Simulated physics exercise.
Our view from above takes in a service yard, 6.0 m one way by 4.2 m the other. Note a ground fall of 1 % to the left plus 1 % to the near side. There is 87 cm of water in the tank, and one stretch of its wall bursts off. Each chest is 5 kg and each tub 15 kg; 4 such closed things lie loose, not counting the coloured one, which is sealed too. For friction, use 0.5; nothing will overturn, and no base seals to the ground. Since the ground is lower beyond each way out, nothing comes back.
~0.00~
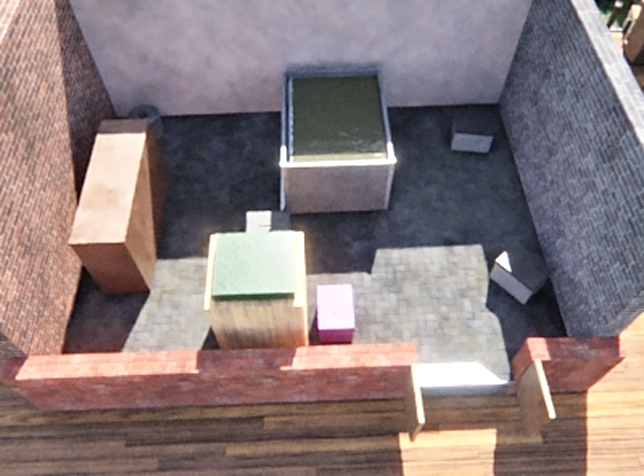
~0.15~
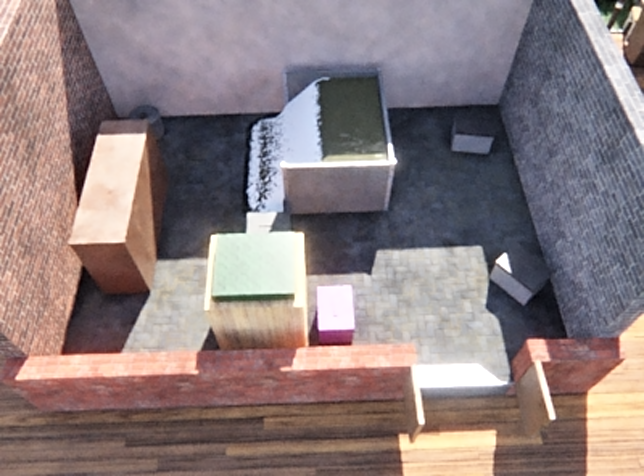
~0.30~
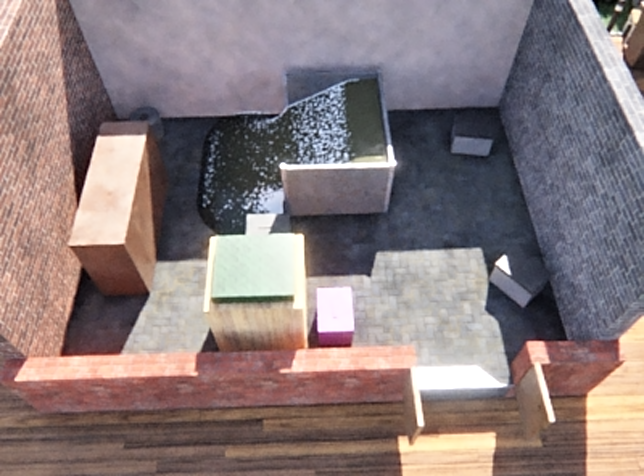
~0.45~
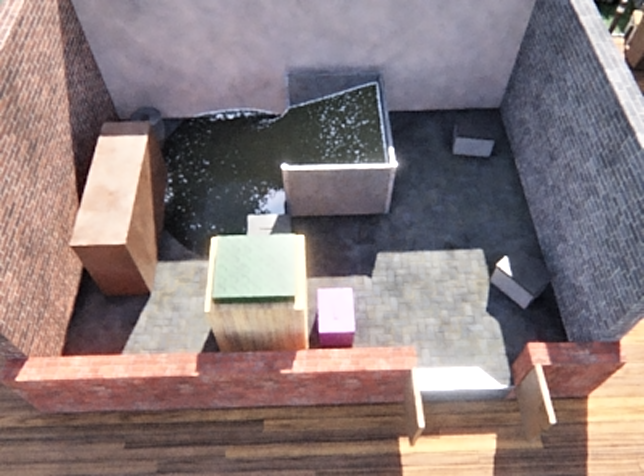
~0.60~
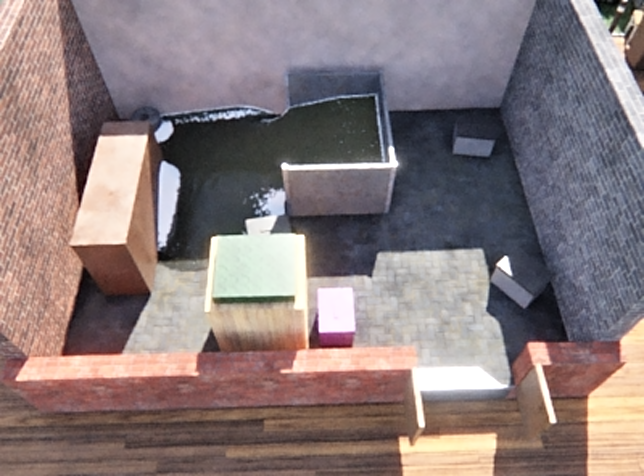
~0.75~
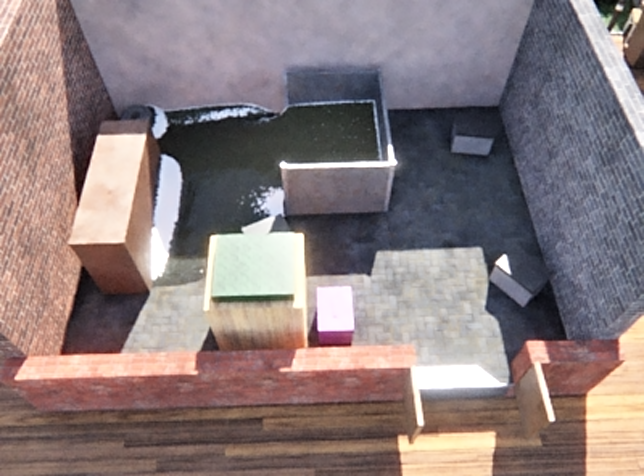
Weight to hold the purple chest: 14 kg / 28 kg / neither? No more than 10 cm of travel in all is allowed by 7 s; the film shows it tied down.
My prediction: Lighter is fine.
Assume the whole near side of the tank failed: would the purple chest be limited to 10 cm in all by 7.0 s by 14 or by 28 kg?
Neither one.
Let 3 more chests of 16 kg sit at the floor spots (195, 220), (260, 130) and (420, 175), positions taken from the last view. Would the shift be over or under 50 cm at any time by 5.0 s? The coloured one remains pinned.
In that order: Farther, then farther, then not as far.
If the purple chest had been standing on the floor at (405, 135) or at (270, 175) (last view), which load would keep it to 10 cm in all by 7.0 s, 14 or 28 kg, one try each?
Light one suffices, then no option.
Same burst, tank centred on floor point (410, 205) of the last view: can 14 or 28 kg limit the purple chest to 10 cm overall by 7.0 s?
Lab note - in that case: Heavier mass required.
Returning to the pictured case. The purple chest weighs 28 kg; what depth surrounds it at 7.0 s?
6 cm, roughly.
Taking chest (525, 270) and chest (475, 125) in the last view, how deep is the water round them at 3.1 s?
Depth approx. 0 cm / 0 cm.
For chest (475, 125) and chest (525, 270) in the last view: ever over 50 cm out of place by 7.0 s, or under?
One after the other: Does not reach it, then goes beyond it.
After 1.4 s the purple chest would be 0 cm from its start with 14 kg and 0 cm from its start with 28 kg; 0 cm of water round it then.
After 3.1 s the purple chest would be 0 cm from its start with 14 kg and 0 cm from its start with 28 kg; 3 cm of water round it then.
After 4.9 s the purple chest would be 2 cm from its start with 14 kg and 0 cm from its start with 28 kg; 5 cm of water round it then.
After 7.0 s the purple chest would be 2 cm from its start with 14 kg and 0 cm from its start with 28 kg; 6 cm of water round it then.
